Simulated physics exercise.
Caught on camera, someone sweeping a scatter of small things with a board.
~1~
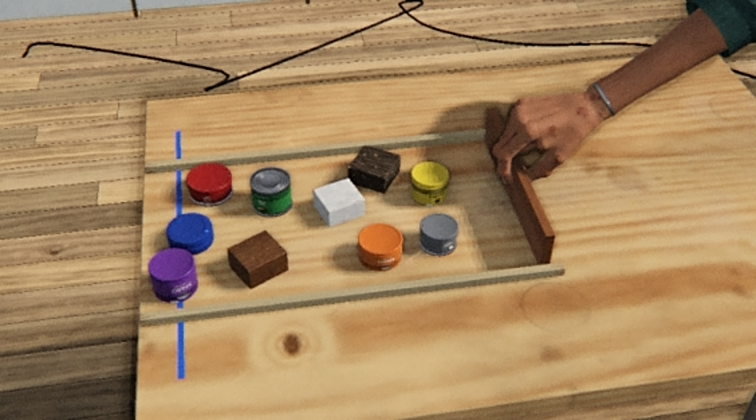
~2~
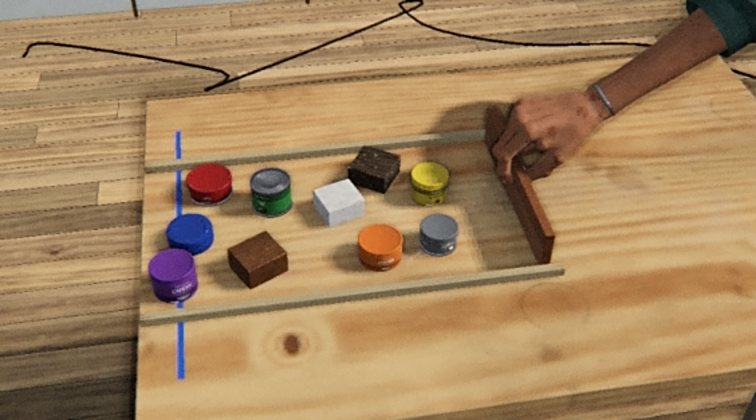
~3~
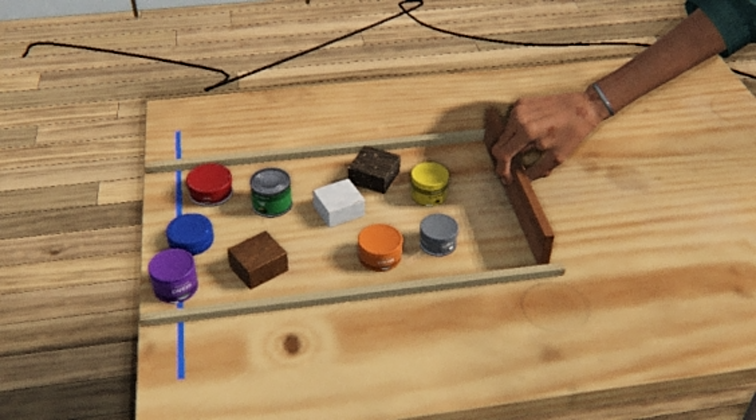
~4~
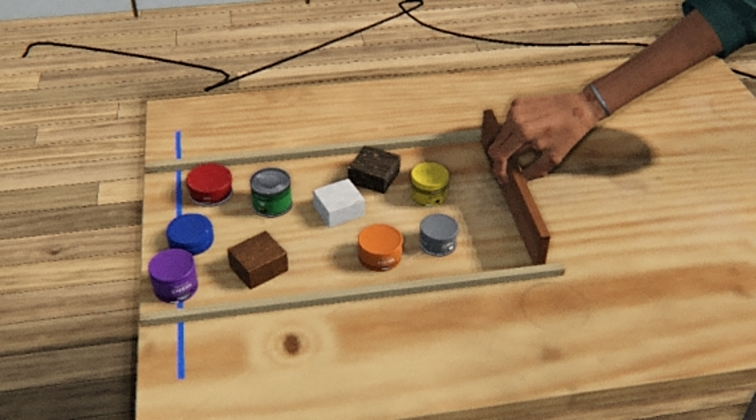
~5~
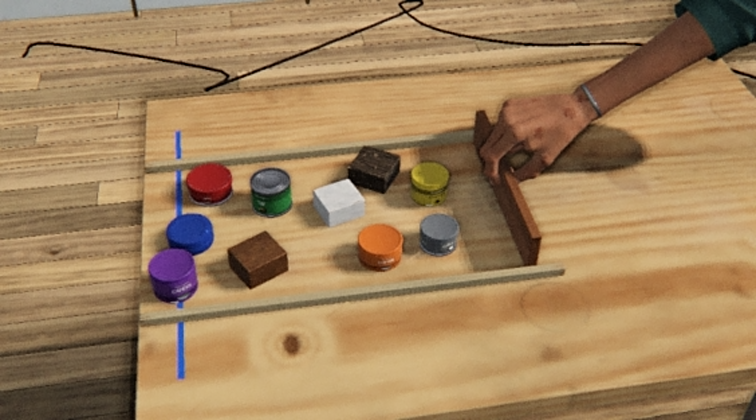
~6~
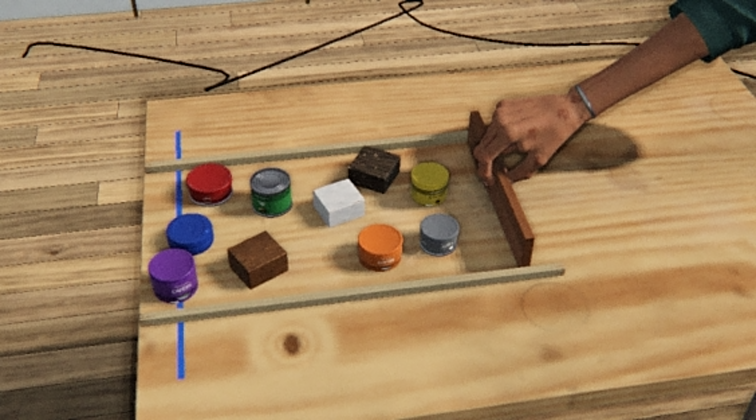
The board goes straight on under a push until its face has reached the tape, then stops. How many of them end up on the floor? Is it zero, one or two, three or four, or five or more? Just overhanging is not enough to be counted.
The push will most likely drop no fewer than five pieces.
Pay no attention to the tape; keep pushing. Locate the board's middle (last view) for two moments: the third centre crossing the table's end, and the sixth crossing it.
The first one at (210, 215), the next at (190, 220).
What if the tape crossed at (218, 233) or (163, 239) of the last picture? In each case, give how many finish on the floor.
It would be 2 and 6.
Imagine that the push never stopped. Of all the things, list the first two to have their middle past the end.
The order is the purple tub, then the blue lid.
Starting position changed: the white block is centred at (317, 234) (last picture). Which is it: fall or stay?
Here the white block stays aboard.
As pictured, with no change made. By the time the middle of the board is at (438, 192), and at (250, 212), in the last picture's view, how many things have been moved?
One spot: 2. Other spot: 10.
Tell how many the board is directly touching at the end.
4.
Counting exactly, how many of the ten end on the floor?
The total is 6.
Soon after, none off yet; purple tub at rest near (174, 276); blue lid at rest near (190, 234); red pot at rest near (210, 185).
At rest, the number that fall off is five or more; fallen, white block, green pot, brown block, red pot, blue lid and purple tub.
